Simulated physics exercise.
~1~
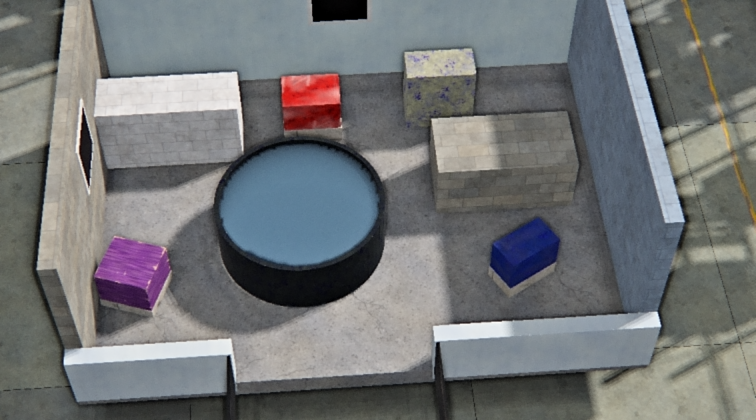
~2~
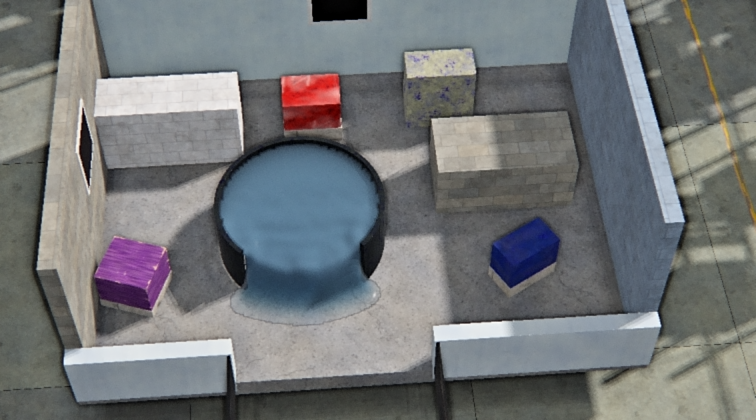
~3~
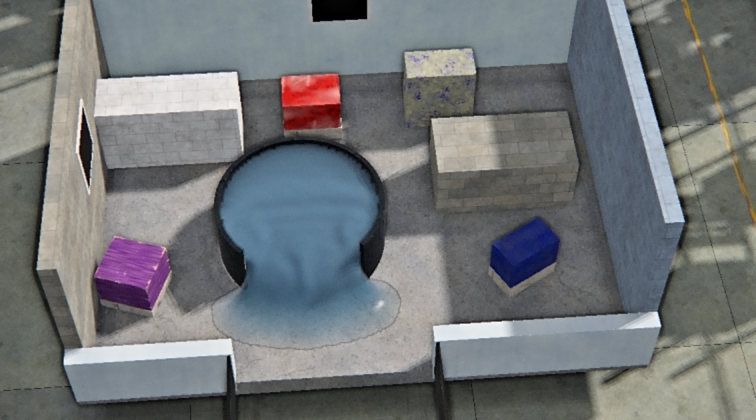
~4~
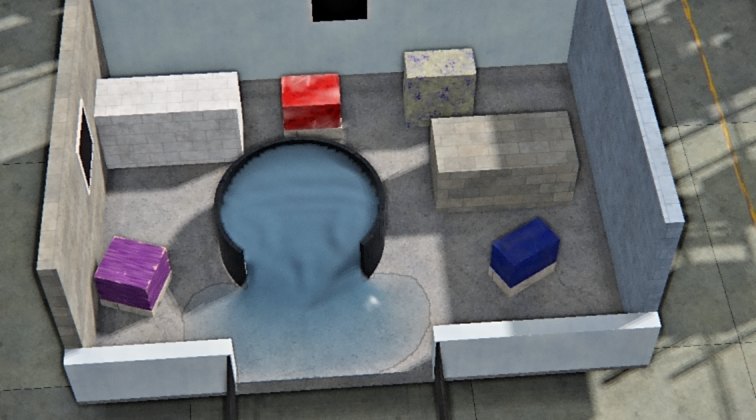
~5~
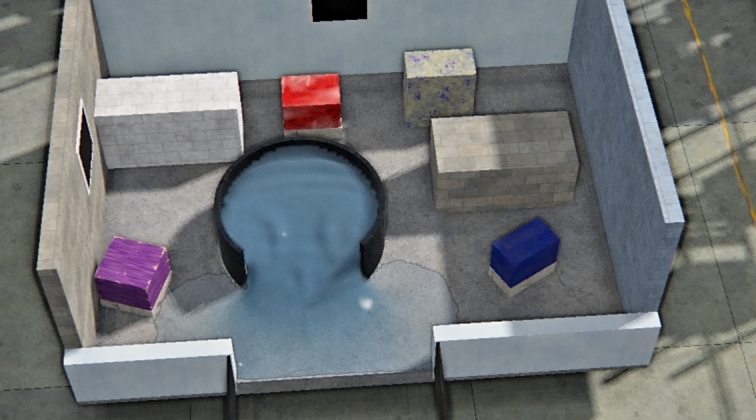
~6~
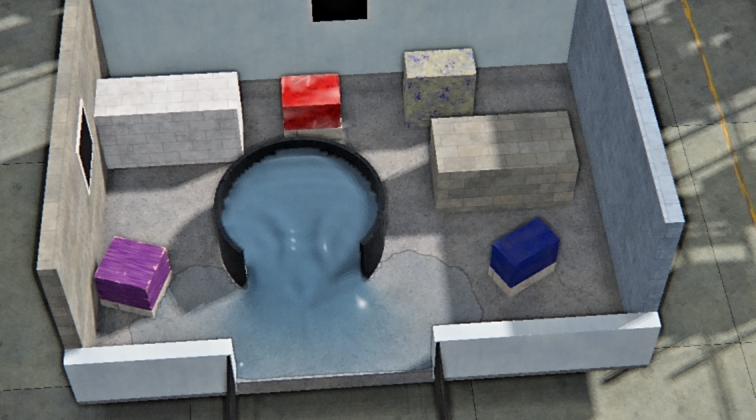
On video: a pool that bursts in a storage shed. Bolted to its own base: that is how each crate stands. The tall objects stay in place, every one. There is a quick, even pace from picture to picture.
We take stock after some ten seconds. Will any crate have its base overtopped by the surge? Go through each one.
Each in turn: The red crate is spared, the blue crate is spared, the purple crate is overtopped.
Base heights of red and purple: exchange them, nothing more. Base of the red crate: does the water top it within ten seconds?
My guess is that the red one stays untouched.
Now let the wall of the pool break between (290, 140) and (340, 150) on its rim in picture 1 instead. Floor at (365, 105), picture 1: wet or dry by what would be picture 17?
I reckon it ends up drenched.
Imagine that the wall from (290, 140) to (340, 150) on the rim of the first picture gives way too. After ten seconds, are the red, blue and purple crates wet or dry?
Then the red crate gets flooded, the blue crate is untouched and the purple crate gets flooded.
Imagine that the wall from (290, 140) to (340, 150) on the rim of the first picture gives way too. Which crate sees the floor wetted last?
The one in blue, by my reading.
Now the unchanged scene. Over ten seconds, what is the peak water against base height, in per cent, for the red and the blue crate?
Taking them in the order asked, 10 percent and 20 percent.
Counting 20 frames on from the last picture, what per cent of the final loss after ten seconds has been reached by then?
Near 70 in a hundred.
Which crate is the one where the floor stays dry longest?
That one's the crate marked red.
A moment on, water covers 25 % of the floor; the red crate not reached, the blue crate water round its plinth, the purple crate water round its plinth.
Next, water covers 25 % of the floor; the red crate not reached, the blue crate water round its plinth, the purple crate water round its plinth.
Then, water covers 35 % of the floor; the red crate not reached, the blue crate water round its plinth, the purple crate water round its plinth.
Later, water covers 50 % of the floor; the red crate not reached, the blue crate water round its plinth, the purple crate water round its plinth.
In the end, water covers 60 % of the floor; the red crate stayed above the water, the blue crate stayed above the water, the purple crate was topped.
